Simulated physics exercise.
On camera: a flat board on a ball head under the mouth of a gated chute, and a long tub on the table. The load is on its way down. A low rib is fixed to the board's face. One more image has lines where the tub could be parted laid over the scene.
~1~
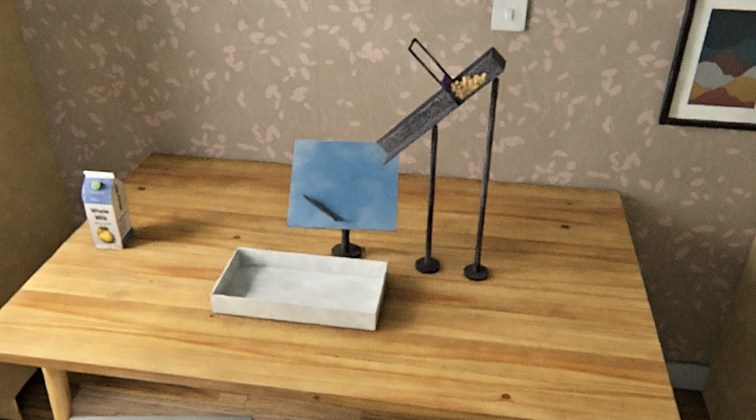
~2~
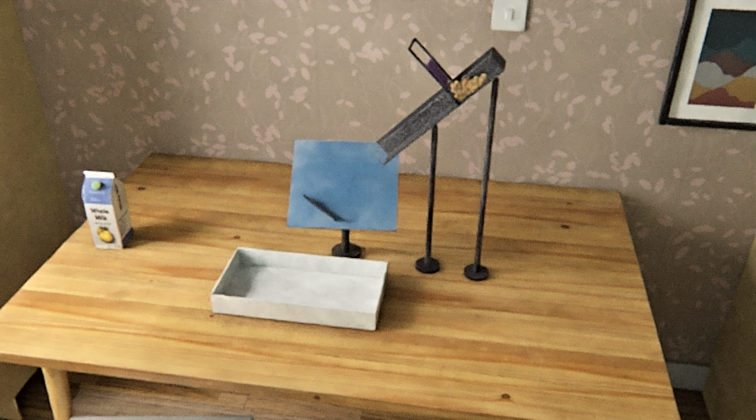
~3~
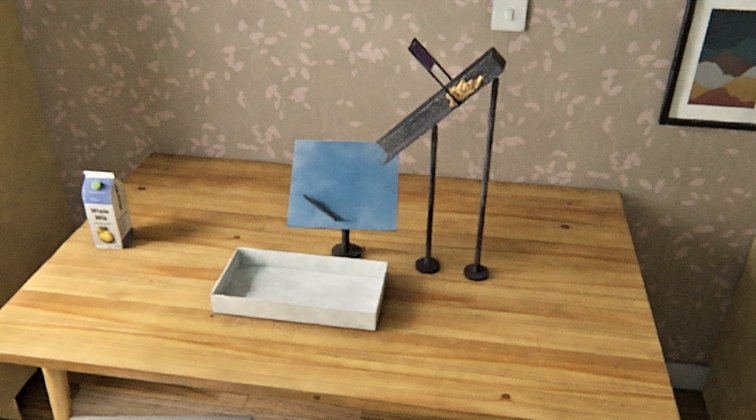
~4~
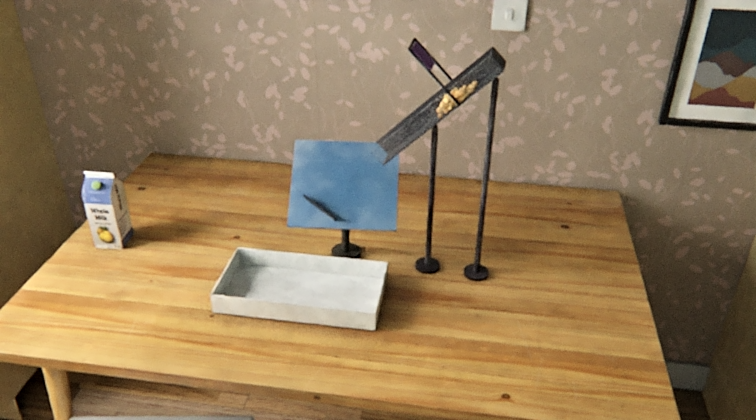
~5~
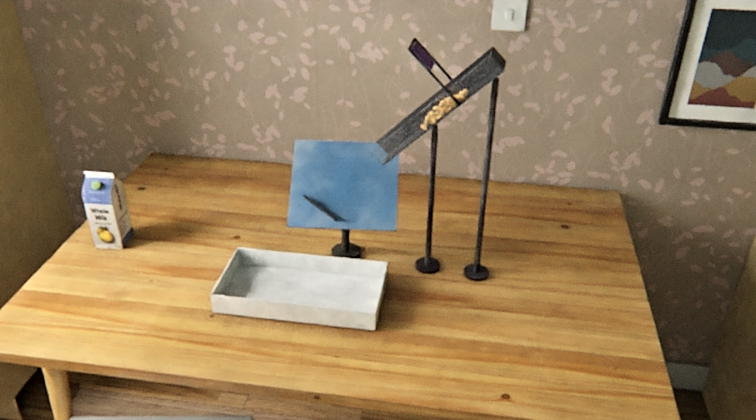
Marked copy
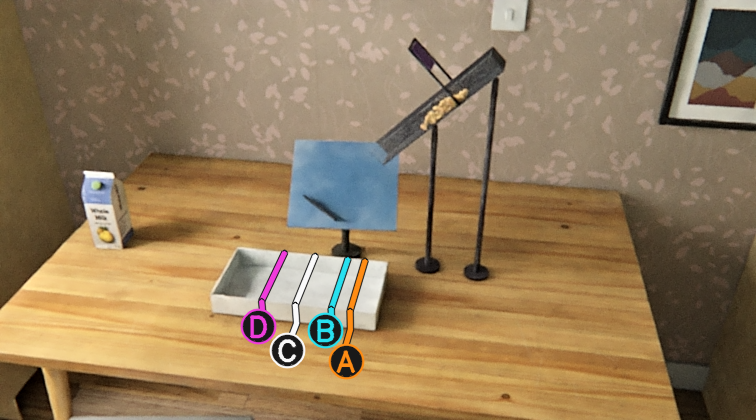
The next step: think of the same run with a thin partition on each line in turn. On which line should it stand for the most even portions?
Use line B.
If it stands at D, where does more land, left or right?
Right.
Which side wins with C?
Right.
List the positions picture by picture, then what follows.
In the first picture, load behind the gate (468, 85), dried chickpeas; lip of the chute (386, 160), sloping fairly steeply.
In the second picture, middle of the board (344, 184), tilted fairly steeply; middle of its low edge (341, 229); of its high edge (347, 141).
In the third picture, front corners of the tub (211, 295) and (375, 313), empty; front of the load (452, 98).
In the fourth picture, middle of the load (457, 95); its front (442, 110), roughly a quarter of the way to the lip; rib from (304, 195) to (335, 218).
In the fifth picture, middle of the load (446, 106); its front (423, 127), roughly half of the way to the lip.
On the marked copy, line A crosses the front rim at (350, 310); line B crosses the front rim at (331, 308); line C crosses the front rim at (295, 304); line D crosses the front rim at (261, 300).
Choosing A, of what is caught, almost all on the left of the divider, about a tenth on the right.
Choosing B, of what is caught, roughly half on the left of the divider, roughly half on the right.
Choosing C, of what is caught, about a tenth on the left of the divider, almost all on the right.
Choosing D, of what is caught, just a few on the left of the divider, almost all on the right.
